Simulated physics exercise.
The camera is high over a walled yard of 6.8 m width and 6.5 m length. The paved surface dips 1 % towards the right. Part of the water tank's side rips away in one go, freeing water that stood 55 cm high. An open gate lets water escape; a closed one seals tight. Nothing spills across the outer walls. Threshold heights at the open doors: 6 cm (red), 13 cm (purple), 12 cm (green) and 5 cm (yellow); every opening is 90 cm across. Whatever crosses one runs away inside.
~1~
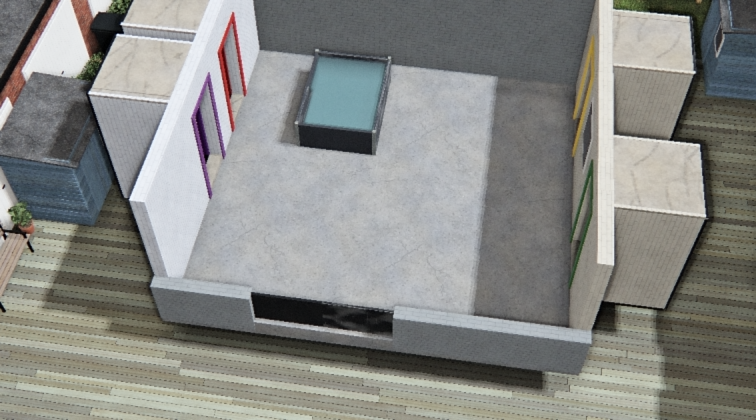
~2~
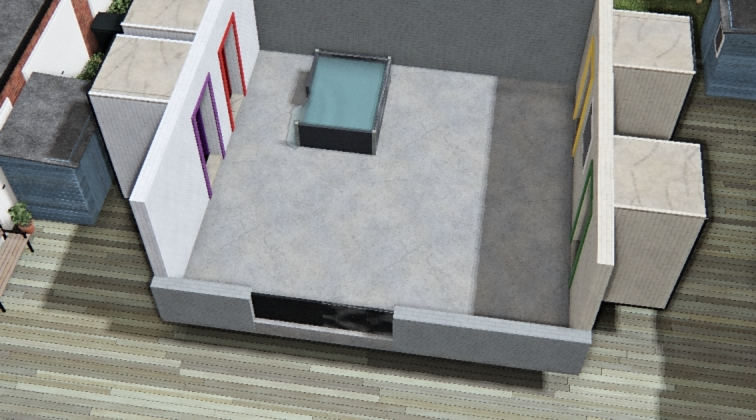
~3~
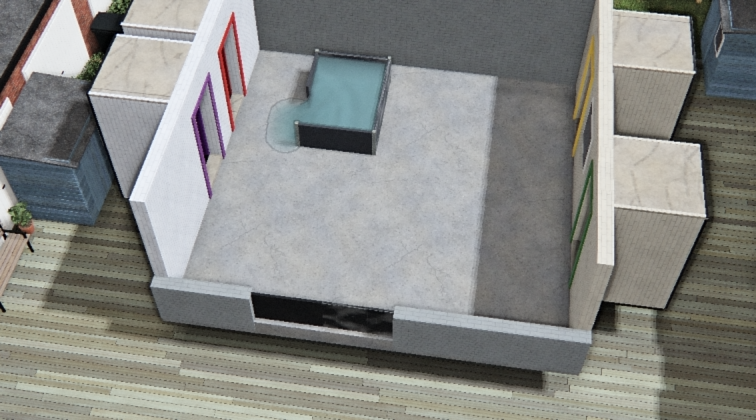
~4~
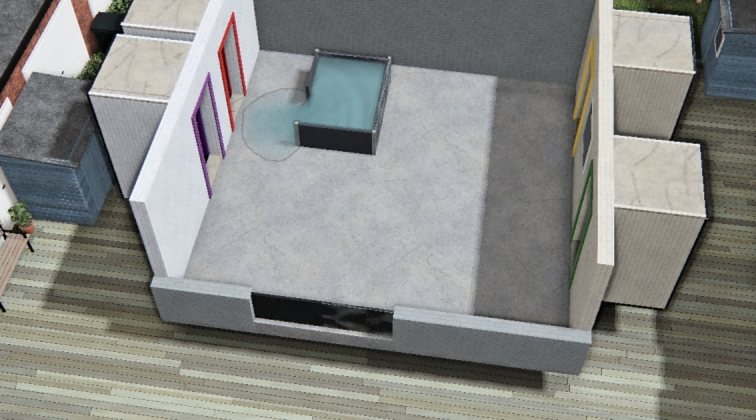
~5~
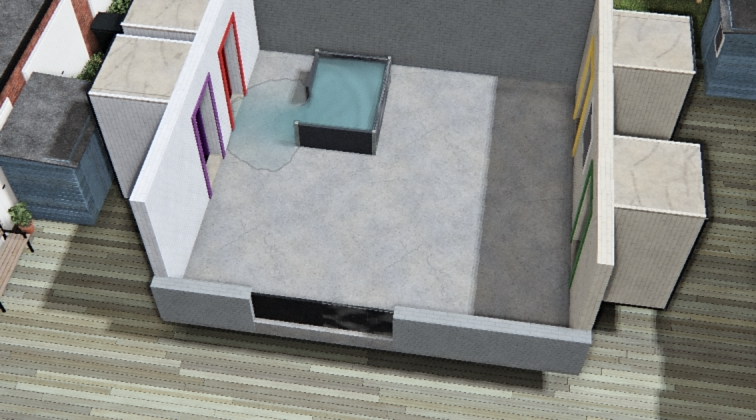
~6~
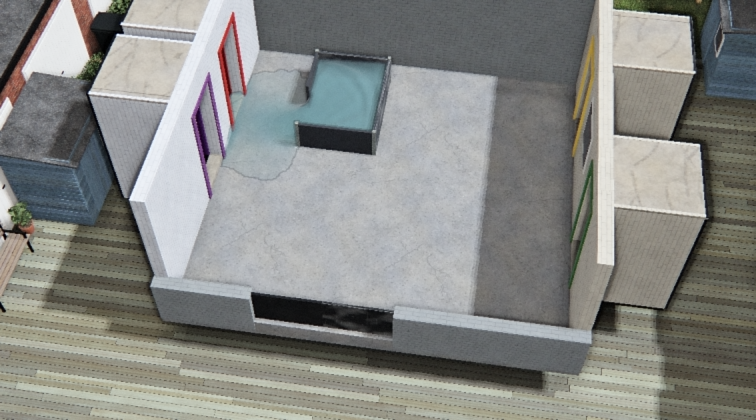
At first, a dark-sided tank of blue-green water stands still on the grey floor of a walled yard. Its left side breaks open and water pours out, spreading in a thin, rounded sheet. The pool widens across the floor to the left wall, near the red and purple doorways.
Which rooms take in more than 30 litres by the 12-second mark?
Within that time: At the red door it passes the limit; at the purple door it stays under the limit; at the green door it keeps below the limit; at the yellow door it stays under the limit.
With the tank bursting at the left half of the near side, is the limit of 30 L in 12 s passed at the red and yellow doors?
Against that limit: Red below, yellow below.
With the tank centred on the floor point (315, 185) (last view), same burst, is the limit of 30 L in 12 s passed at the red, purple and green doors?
Then: Red below, purple past it, green not over.
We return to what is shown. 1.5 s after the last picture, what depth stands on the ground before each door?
Depths in cm: Red 21, purple 14, green 0, yellow 0.
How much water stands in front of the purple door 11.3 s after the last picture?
Roughly 2.5 cm deep.
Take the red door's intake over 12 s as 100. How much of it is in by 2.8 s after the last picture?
About 80 per cent.
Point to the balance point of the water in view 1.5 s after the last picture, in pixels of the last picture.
Near (305, 129).
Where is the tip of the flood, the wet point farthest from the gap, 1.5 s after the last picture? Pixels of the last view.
Around (180, 290).
Then, 0.7 s after the last picture water covers 10 % of the floor and is deepest (30 cm) near (232, 133); red door 19 cm at the sill, 112 L in, purple door 15 cm at the sill, 0 L in, green door not reached, yellow door not reached.
Then, 1.5 s after the last picture water covers 20 % of the floor and is deepest (25 cm) near (241, 134); red door 21 cm at the sill, 232 L in, purple door 14 cm at the sill, 4 L in, green door not reached, yellow door not reached.
Then, 2.8 s after the last picture water covers 25 % of the floor and is deepest (18 cm) near (237, 120); red door 17 cm at the sill, 342 L in, purple door 9 cm at the sill, 6 L in, green door not reached, yellow door not reached.
Then, 6.3 s after the last picture water covers 60 % of the floor and is deepest (10 cm) near (259, 54); red door 9 cm at the sill, 429 L in, purple door 5 cm at the sill, 6 L in, green door not reached, yellow door not reached.
Then, 11.3 s after the last picture water covers 75 % of the floor and is deepest (7 cm) near (567, 166); red door 4 cm at the sill, 435 L in, purple door 2 cm at the sill, 7 L in, green door 6 cm at the sill, 0 L in, yellow door 5 cm at the sill, 0 L in.
